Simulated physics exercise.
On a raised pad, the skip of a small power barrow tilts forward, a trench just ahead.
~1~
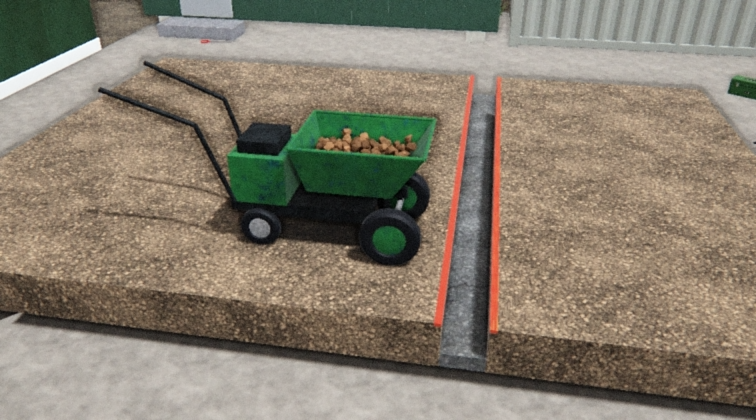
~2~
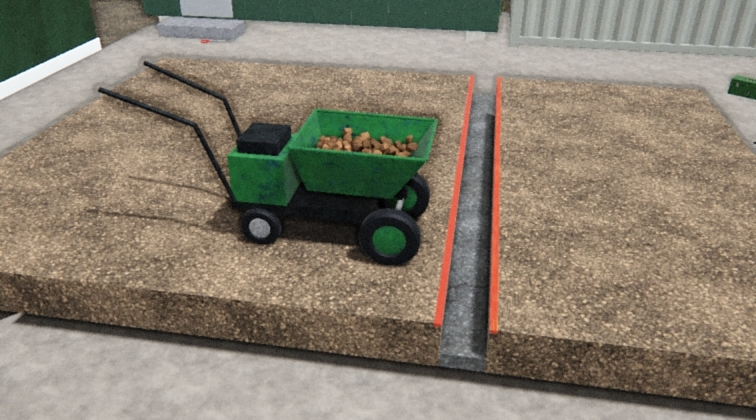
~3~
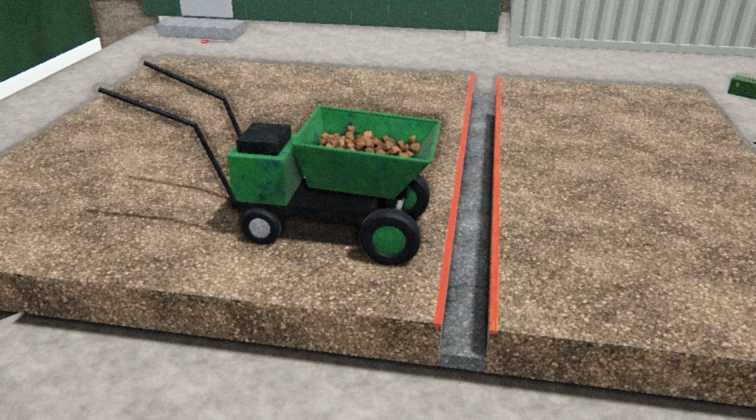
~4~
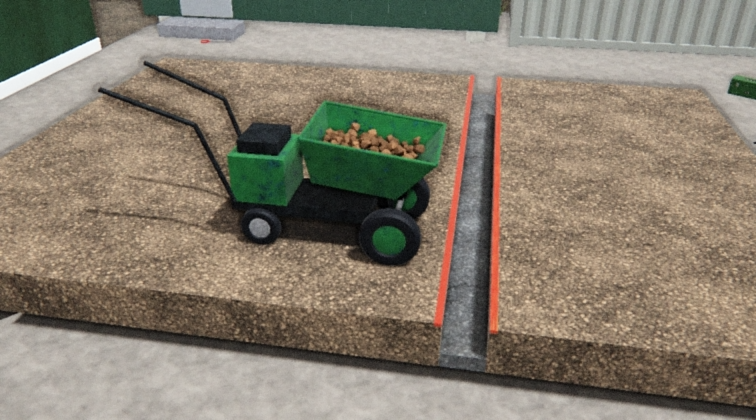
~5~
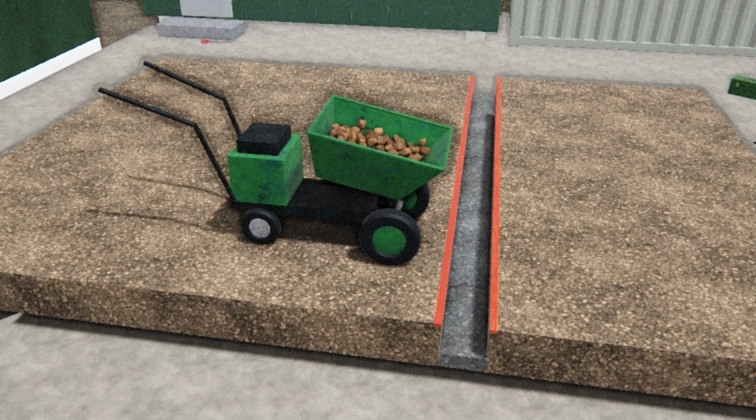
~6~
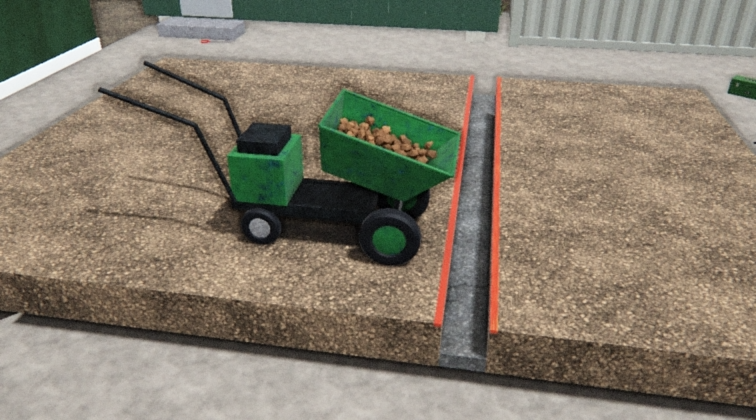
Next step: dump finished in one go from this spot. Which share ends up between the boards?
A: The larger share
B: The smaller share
B, the smaller share.
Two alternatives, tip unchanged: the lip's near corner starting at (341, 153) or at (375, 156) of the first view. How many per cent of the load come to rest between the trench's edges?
About 30 and 80 per cent.
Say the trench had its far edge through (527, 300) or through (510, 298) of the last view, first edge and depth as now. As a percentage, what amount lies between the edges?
Roughly 90 per cent, then roughly 70 per cent.
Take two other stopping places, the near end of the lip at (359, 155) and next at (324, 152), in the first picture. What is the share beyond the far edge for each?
Roughly 0 per cent, then roughly 0 per cent.
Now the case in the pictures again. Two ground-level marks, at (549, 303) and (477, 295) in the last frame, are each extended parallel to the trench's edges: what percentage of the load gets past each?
In order: 10 per cent, then 60 per cent.
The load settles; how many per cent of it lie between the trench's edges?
About 10 per cent.
Shortly afterwards, skip tipped steeply; the whole lot in the skip.
Next, skip tipped right over; the bulk in the skip; only a few in or heaped over the trench; a little beyond it; only a few falling.
Some moments later, skip tipped right over; near a third in the skip; a little in or heaped over the trench; near half beyond it.
In the end, skip tipped right over; near a third in the skip; a little in or heaped over the trench; near half beyond it.
